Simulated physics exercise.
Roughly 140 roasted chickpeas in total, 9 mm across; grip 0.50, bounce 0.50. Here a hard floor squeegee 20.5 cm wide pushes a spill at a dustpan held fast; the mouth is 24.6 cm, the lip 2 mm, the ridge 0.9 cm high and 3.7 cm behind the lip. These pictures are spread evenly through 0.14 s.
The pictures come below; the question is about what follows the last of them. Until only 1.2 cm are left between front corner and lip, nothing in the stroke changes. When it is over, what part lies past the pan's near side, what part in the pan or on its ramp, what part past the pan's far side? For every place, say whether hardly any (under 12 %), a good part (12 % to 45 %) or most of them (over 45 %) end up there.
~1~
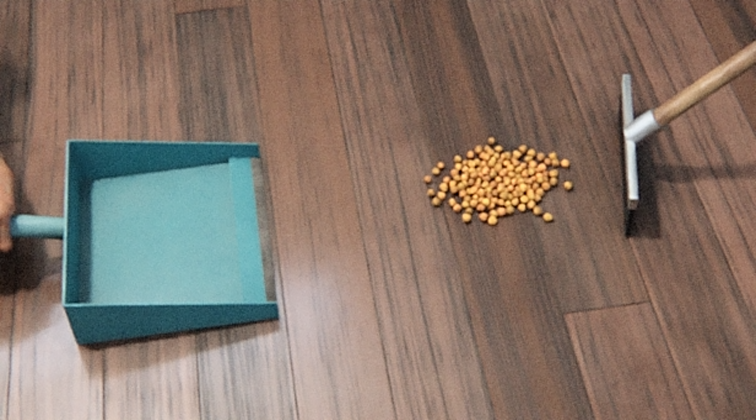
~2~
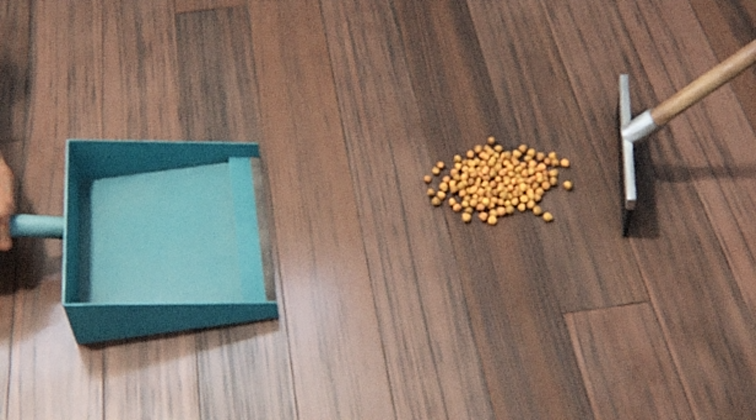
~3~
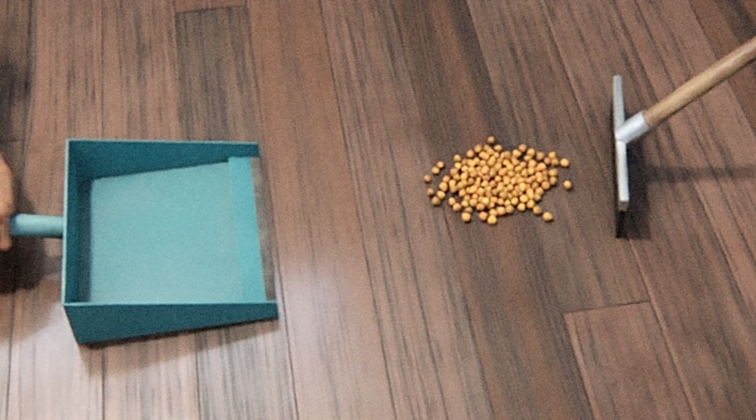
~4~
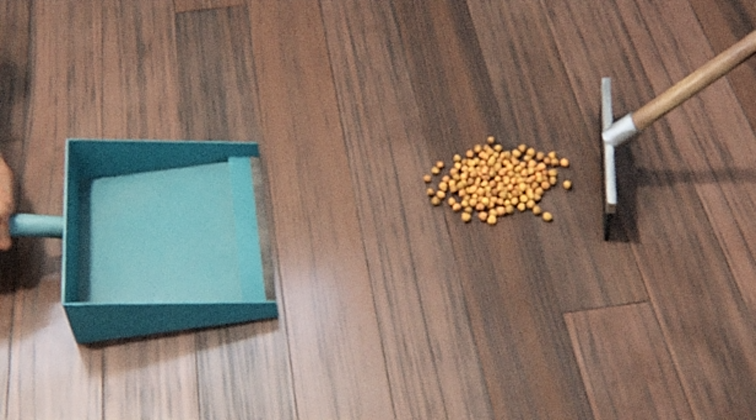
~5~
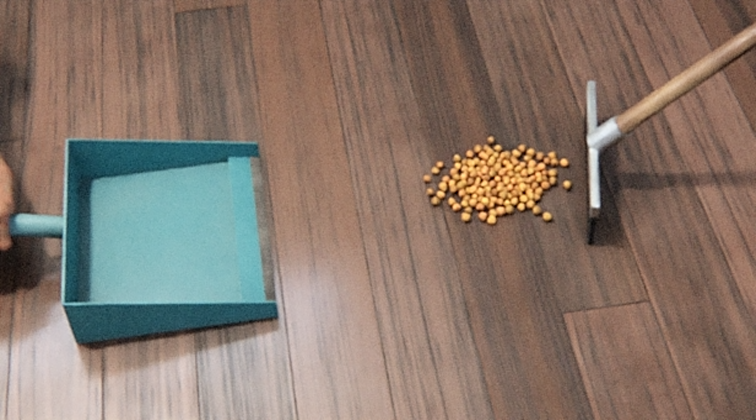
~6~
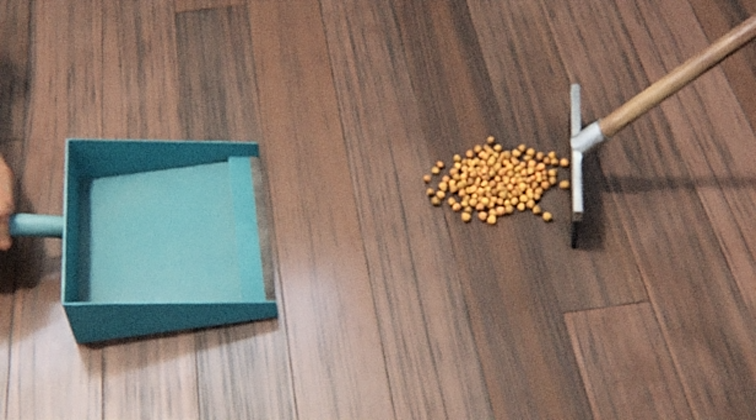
Past the pan's near side: A low share. In the pan or on its ramp: A medium share. Past the pan's far side: A medium share.
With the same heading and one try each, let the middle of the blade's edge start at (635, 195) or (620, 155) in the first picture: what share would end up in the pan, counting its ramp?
Some 10 and 25 per cent.
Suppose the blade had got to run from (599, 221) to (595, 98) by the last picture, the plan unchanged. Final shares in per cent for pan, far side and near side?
You'd see pan at 0, far at 0 and near at 5.
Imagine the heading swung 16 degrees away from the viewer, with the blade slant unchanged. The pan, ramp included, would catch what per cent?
25 per cent.
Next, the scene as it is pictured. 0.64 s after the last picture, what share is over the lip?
I'd put it near 20 per cent at that point.
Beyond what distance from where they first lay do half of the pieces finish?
Median shift: Approx. 26 cm.
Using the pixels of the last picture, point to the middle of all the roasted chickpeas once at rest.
Near (276, 211).
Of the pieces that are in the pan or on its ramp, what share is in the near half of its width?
70 per cent.
Then, 0.22 s after the last picture, middle of the blade 20 cm from the lip; 0 % over the lip, far side 5 %, near side 0 %.
Then, 0.36 s after the last picture, middle of the blade 9 cm from the lip; 0 % over the lip, far side 10 %, near side 0 %.
Then, 0.64 s after the last picture, middle of the blade 4 cm from the lip; 20 % over the lip, far side 15 %, near side 0 %.
In the end, near side 0 %, pan 15 %, far side 15 %, in front of the lip or behind the blade 70 %.
